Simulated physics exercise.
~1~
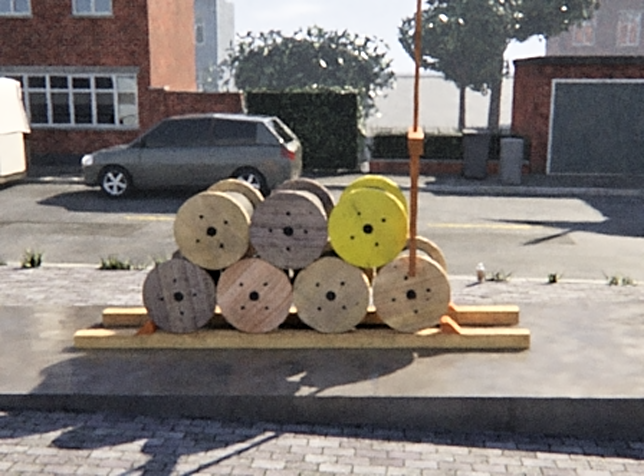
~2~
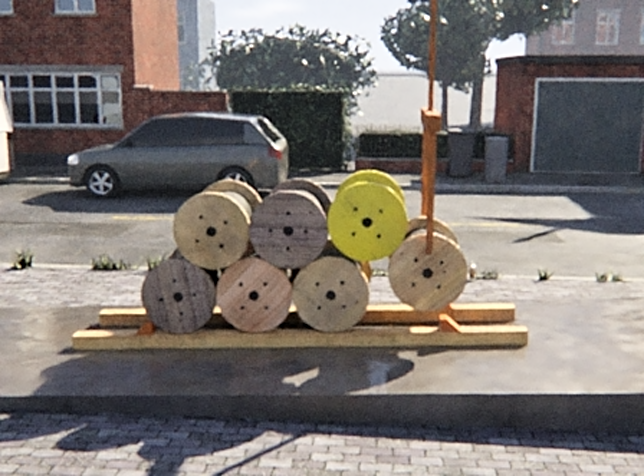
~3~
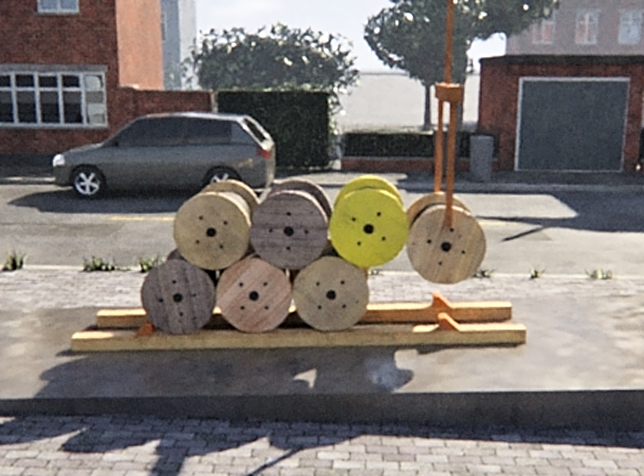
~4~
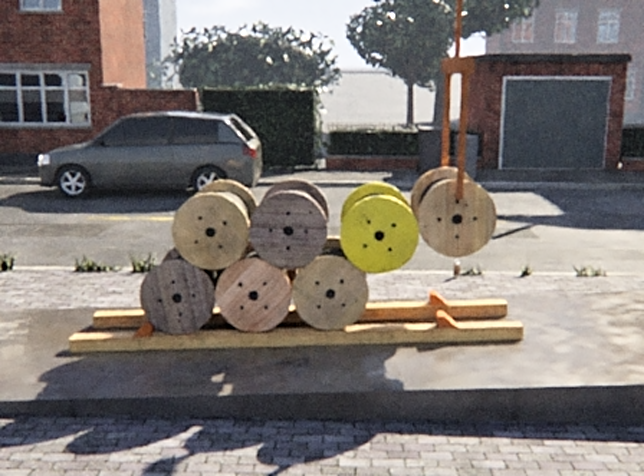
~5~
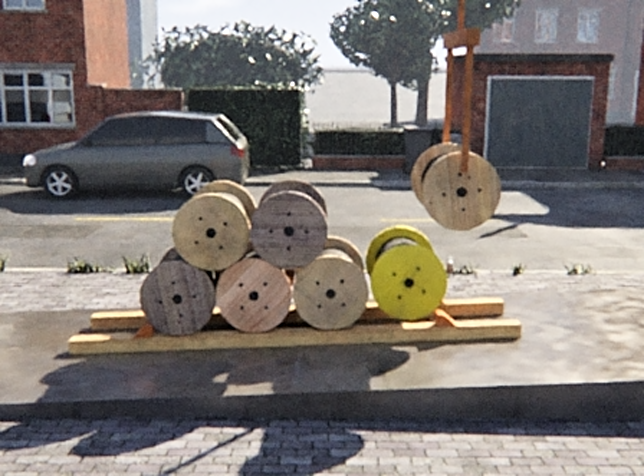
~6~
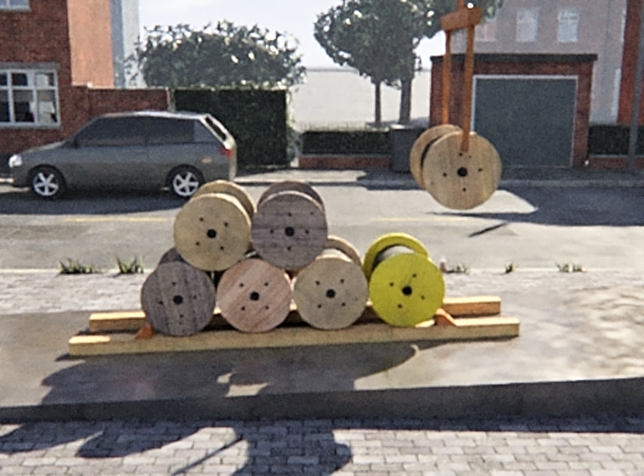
Seven wooden cable reels sit stacked on two long timber bearers on a concrete pad, seen from across the pad with a street, a grey car and brick buildings behind. Four reels form the bottom row, and three rest above, the yellow one at the upper right. An orange hoist draws the rightmost bottom reel up and to the right, out of the stack. The yellow reel stays up at first, then drops down to the right into the vacated place. It ends beside the other bottom reels, while the lifted reel hangs above the pad.
